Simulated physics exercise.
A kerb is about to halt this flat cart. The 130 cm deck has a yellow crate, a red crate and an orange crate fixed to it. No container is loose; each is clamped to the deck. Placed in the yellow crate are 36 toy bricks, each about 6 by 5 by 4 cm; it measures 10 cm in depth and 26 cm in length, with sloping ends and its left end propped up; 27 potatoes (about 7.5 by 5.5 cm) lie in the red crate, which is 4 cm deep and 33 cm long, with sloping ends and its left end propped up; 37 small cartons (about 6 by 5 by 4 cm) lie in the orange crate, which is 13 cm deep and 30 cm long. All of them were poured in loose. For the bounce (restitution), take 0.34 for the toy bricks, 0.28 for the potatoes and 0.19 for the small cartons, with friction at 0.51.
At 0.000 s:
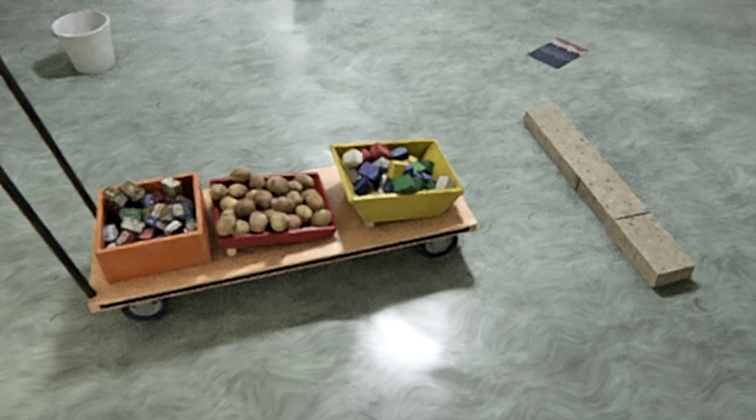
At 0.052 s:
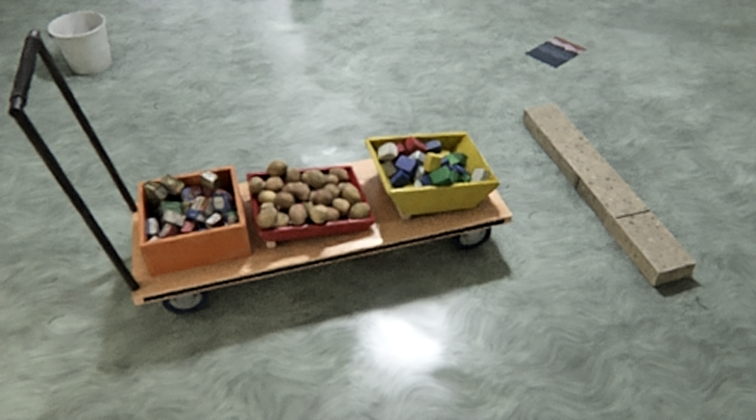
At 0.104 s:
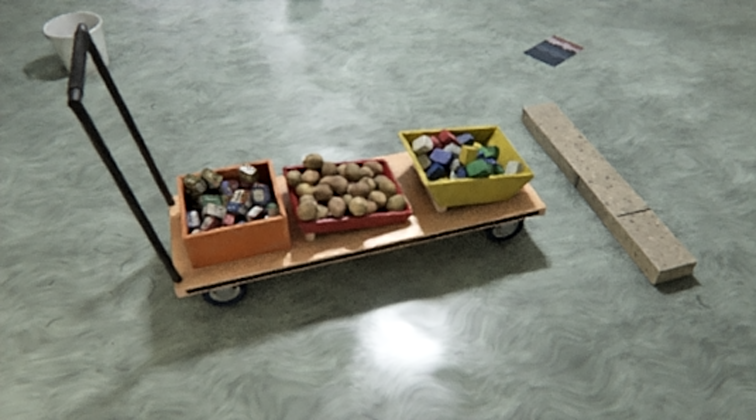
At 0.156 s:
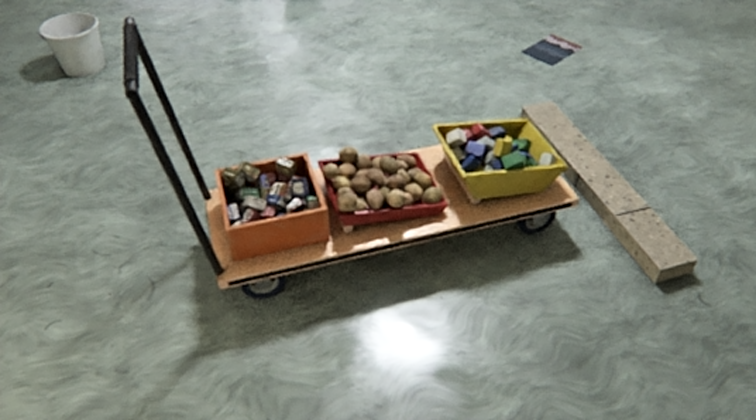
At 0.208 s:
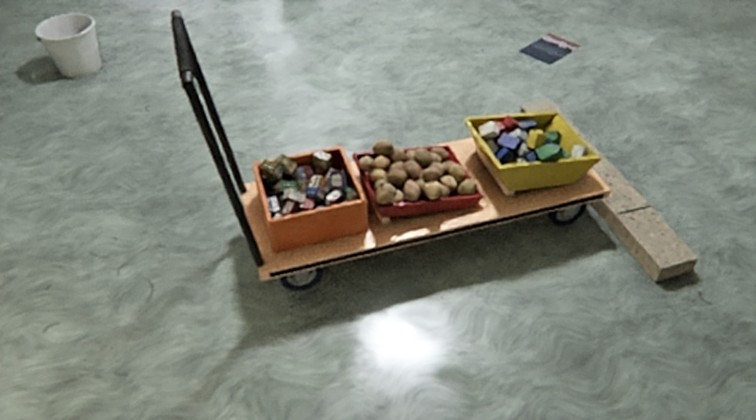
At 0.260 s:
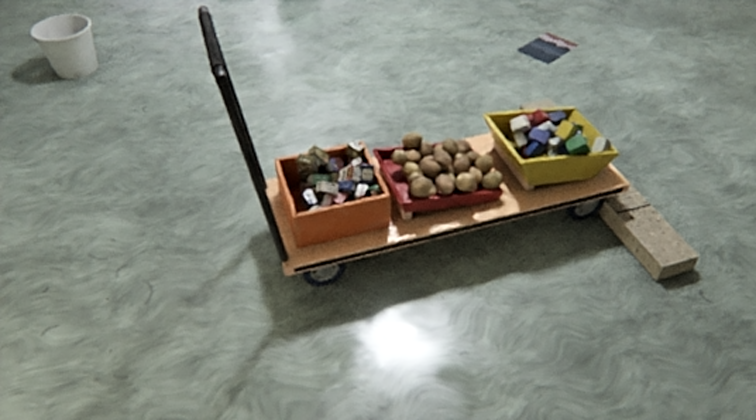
At first, a flat cart carrying an orange crate of small cartons, a red crate of round brown lumps and a yellow crate of colourful blocks stands left of a pale kerb. It rolls steadily right across the grey floor, closing the gap, until its front end meets the kerb with all three loads still inside.
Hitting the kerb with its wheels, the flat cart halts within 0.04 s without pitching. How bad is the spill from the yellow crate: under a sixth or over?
Looks like the escaped portion is a heftier fraction than a sixth.
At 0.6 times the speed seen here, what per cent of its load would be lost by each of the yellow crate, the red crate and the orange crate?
Then the yellow crate sheds 0 per cent, the red crate 20 per cent, and the orange crate 0 per cent.
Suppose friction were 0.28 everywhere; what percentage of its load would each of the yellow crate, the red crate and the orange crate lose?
In that setup yellow crate sheds 40 percent, red crate sheds 40 percent, and orange crate sheds 0 percent.
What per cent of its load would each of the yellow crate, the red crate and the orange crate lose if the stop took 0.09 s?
With that change, yellow crate 20 per cent, red crate 40 per cent, orange crate 0 per cent.
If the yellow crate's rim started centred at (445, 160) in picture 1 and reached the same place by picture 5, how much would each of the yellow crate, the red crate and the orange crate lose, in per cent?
In that case you'd see yellow crate at 10, red crate at 30 and orange crate at 0 percent.
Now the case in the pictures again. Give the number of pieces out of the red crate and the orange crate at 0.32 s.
Estimated count: Red crate around 3, orange crate around 0.
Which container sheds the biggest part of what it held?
Answer: The red crate.
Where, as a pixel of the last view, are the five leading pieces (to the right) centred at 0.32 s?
Around (588, 118) in pixels.
After 0.32 s, the yellow crate is down by 2 of 36, the red crate is down by 3 of 27 and the orange crate has all 37.
After 0.44 s, the yellow crate is down by 7 of 36, the red crate is down by 7 of 27 and the orange crate has all 37.
After 0.67 s, the yellow crate is down by 9 of 36, the red crate is down by 12 of 27 and the orange crate is down by 1 of 37.
Outcome (at 1.17 s), the yellow crate is down by 10 of 36, the red crate is down by 13 of 27 and the orange crate is down by 1 of 37. Asked share, 10 of 36, 28 per cent.
